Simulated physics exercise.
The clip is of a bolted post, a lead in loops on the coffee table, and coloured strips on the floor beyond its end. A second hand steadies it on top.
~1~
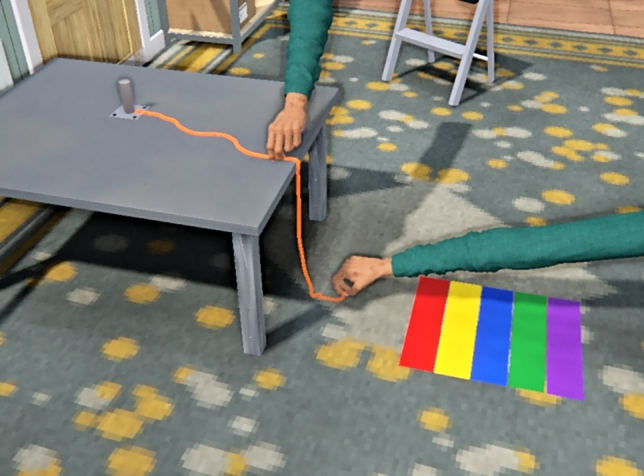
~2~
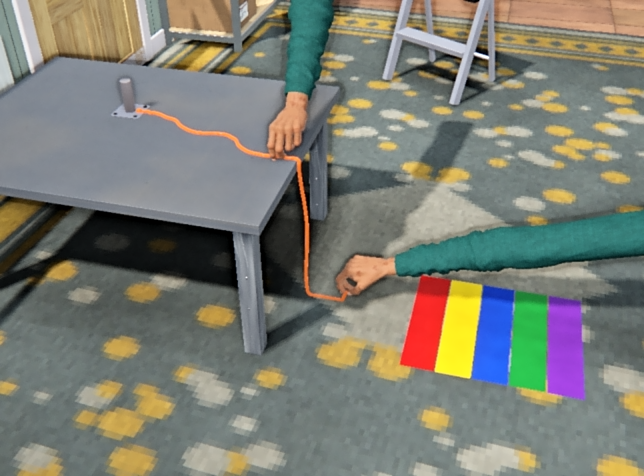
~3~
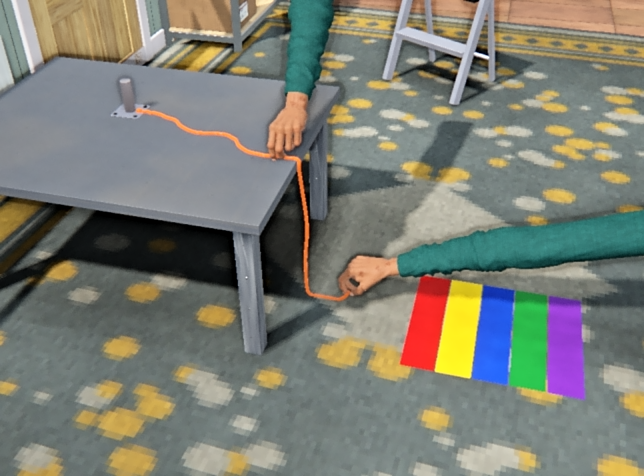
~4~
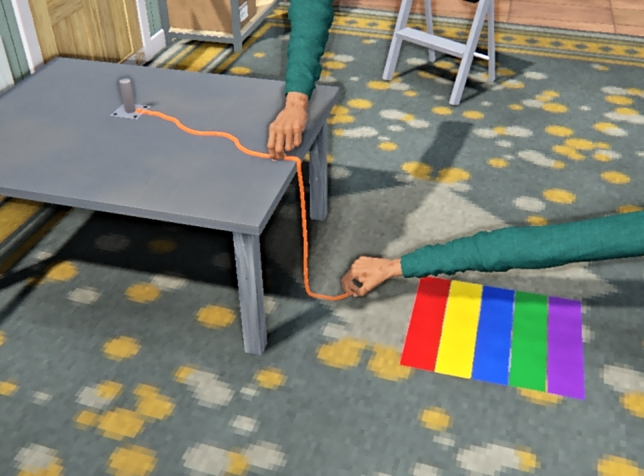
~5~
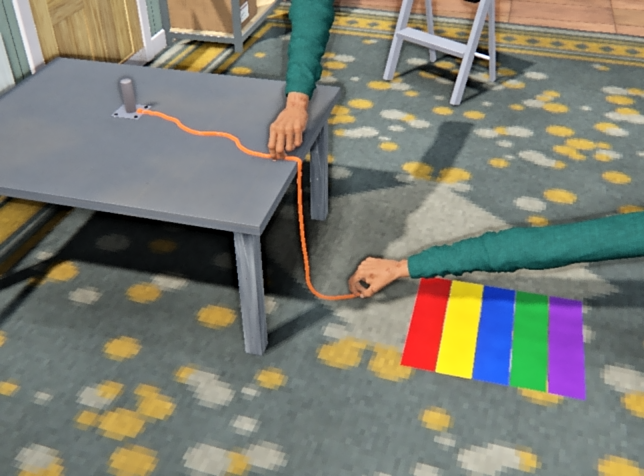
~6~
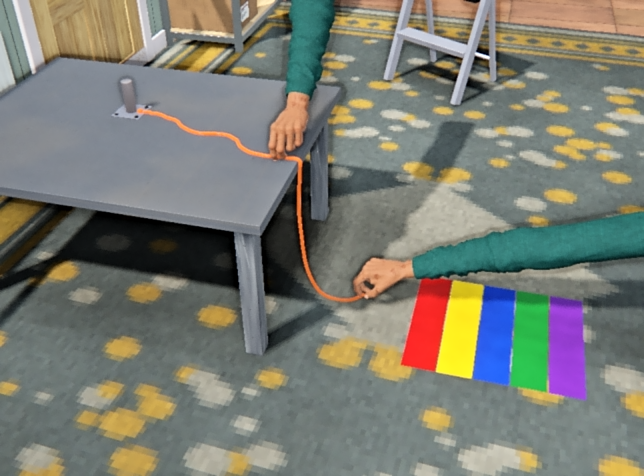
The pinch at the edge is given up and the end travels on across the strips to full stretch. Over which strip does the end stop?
The yellow one.
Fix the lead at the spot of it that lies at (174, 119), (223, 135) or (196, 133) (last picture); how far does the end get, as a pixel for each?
In that order: (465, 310), (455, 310) and (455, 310).
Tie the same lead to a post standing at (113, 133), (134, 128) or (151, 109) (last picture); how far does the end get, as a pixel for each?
The places are (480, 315), (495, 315) and (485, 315).
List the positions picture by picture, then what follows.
In the first picture, end (343, 292); red (420, 351); yellow (455, 357); blue (491, 364); green (528, 371); purple (565, 378).
In the second picture, end (347, 292); lead through (161, 115) (207, 133) (250, 152) (300, 177) (307, 233) (307, 286).
In the third picture, end (349, 292).
In the fourth picture, end (352, 293); lead through (161, 115) (207, 134) (250, 153) (300, 178) (305, 233) (307, 286).
In the fifth picture, end (359, 294).
In the sixth picture, end (364, 295); lead through (163, 115) (208, 134) (251, 153) (300, 178) (301, 233) (316, 286).
Soon after, end near (403, 301); short of the strips.
Then, end near (442, 308); over red.
At full stretch, end near (465, 312); over yellow. It halts on the yellow strip.
